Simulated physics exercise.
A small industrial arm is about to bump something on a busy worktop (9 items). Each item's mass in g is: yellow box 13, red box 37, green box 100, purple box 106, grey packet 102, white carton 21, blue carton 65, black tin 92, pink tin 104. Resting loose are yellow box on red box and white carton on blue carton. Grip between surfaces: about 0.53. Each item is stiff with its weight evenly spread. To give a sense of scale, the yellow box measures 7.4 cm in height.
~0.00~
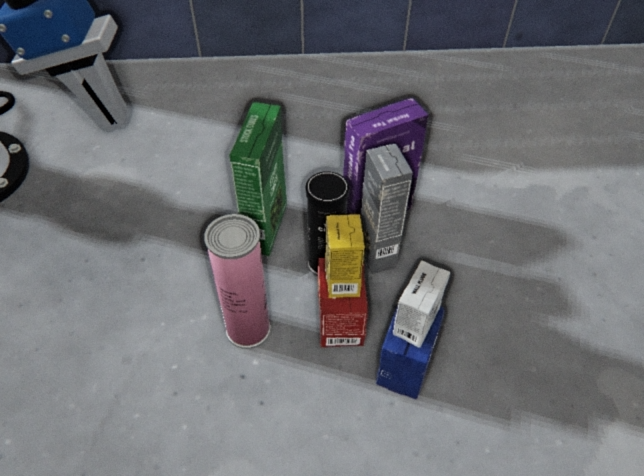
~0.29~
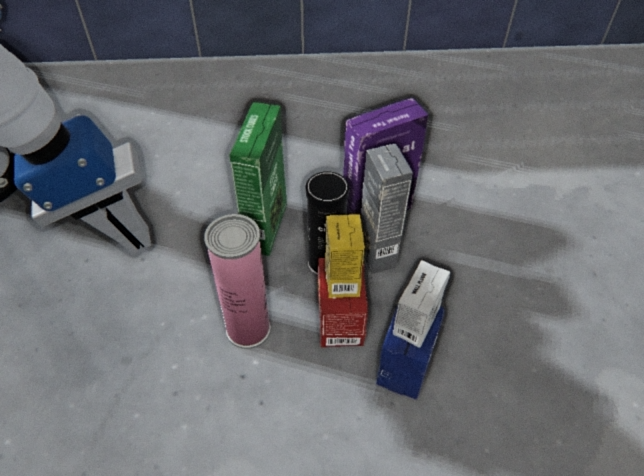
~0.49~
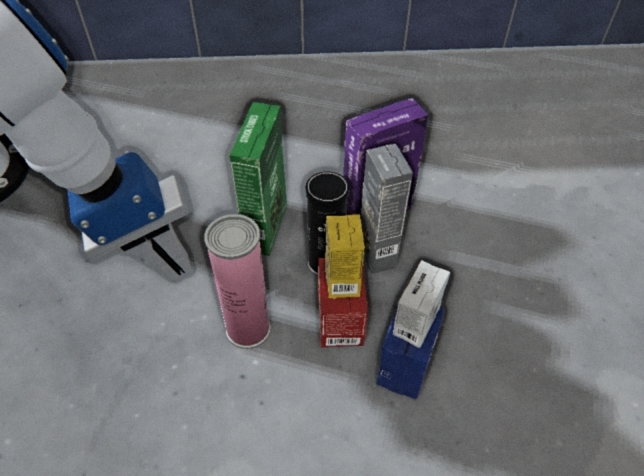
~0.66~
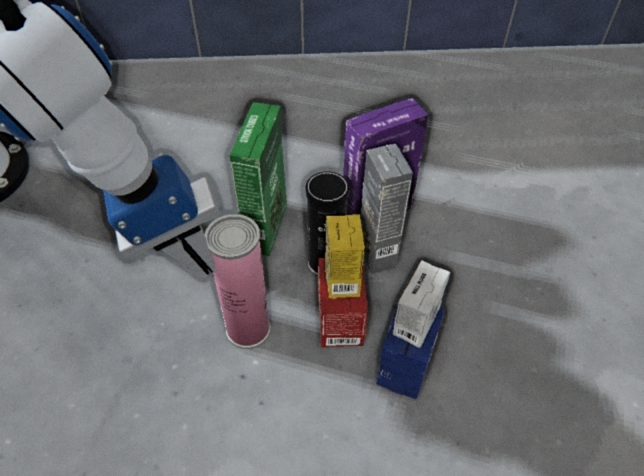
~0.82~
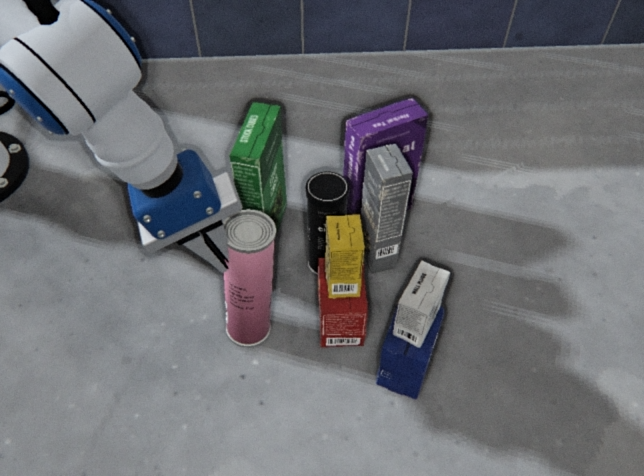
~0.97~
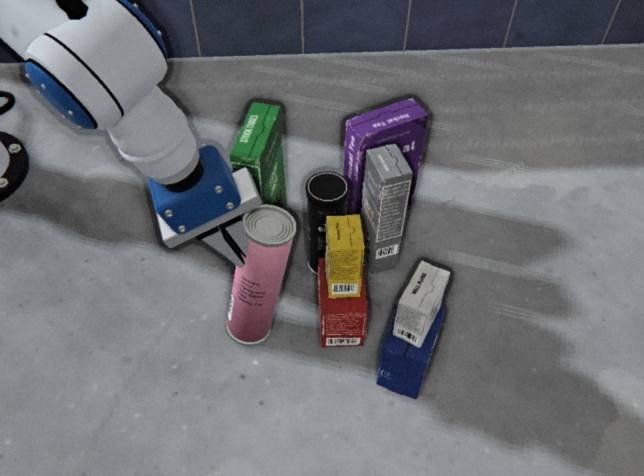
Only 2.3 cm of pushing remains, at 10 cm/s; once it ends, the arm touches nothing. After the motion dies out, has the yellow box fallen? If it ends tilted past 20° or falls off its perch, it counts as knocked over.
Yes, it has fallen.
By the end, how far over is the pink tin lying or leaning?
About 40°.
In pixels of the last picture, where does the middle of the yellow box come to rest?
Close to (408, 281).
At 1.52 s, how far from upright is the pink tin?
About 40°.
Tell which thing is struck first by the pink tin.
First thing hit: The yellow box.
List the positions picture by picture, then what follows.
Gripper tip (103, 87), pink tin (241, 287) not leaning; yellow box (344, 258), in the first frame.
Gripper tip (127, 215), pink tin (241, 287) not leaning; red box (341, 302), green box (261, 182), in the second frame.
Gripper tip (169, 243), pink tin (241, 287) not leaning; purple box (382, 168), grey packet (383, 214), in the third frame.
Gripper tip (199, 244), pink tin (241, 287) not leaning; white carton (421, 304), blue carton (410, 346), in the fourth frame.
Gripper tip (219, 238), pink tin (248, 284) tipped 5°; black tin (327, 228), in the fifth frame.
Gripper tip (237, 234), pink tin (258, 280) tipped 12°; yellow box (344, 258), in the sixth frame.
By 1.22 s, yellow box and pink tin touch at 1.18 s; tilt pink tin 26°, yellow box 6°.
By 1.52 s, red box and pink tin touch at 1.33 s; black tin and pink tin touch at 1.41 s; tilt yellow box 143°, pink tin 41°.
By 1.97 s, yellow box and grey packet touch at 1.68 s; tilt yellow box 129°, pink tin 41°.
In the end pink tin and yellow box are over (lying or leaning past 20°); 7 still stand.
